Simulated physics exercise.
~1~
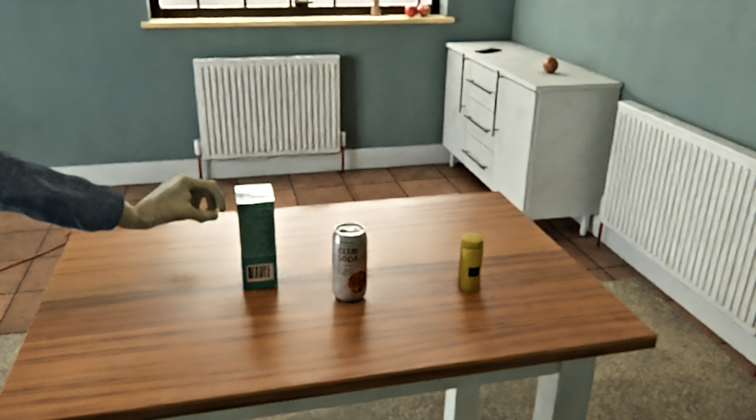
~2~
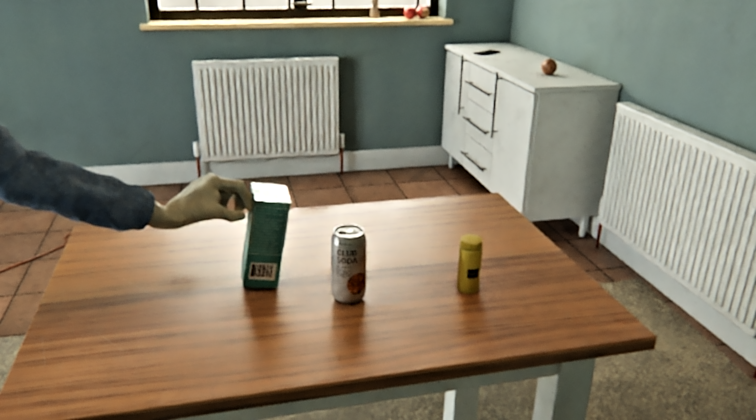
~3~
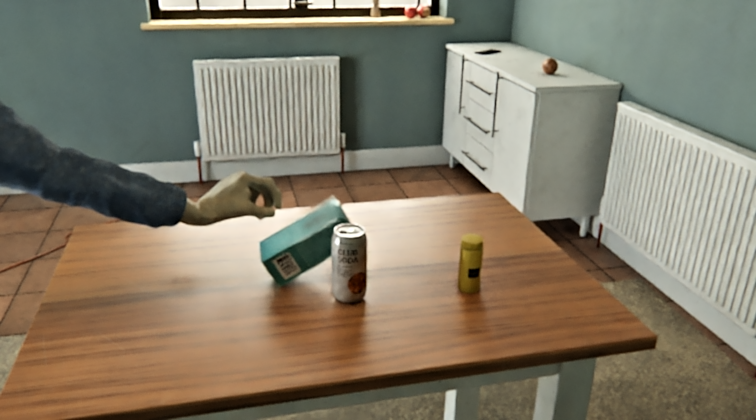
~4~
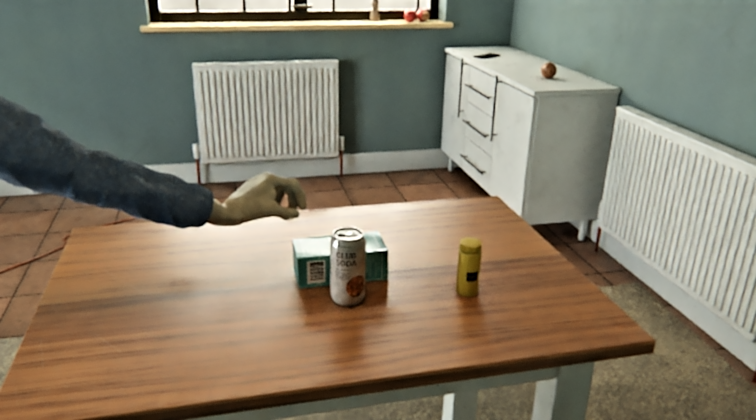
To begin with, a turquoise carton stands upright on a wooden table beside a white can and a yellow shaker, while a hand in a dark blue sleeve reaches in from the left. The fingers meet the upper part of the carton and push it to the right, so that it starts to lean. The carton then tips over towards the right, dropping low behind the can as the hand follows above. It ends lying on its side behind the white can, which still stands upright, as does the yellow shaker farther right.
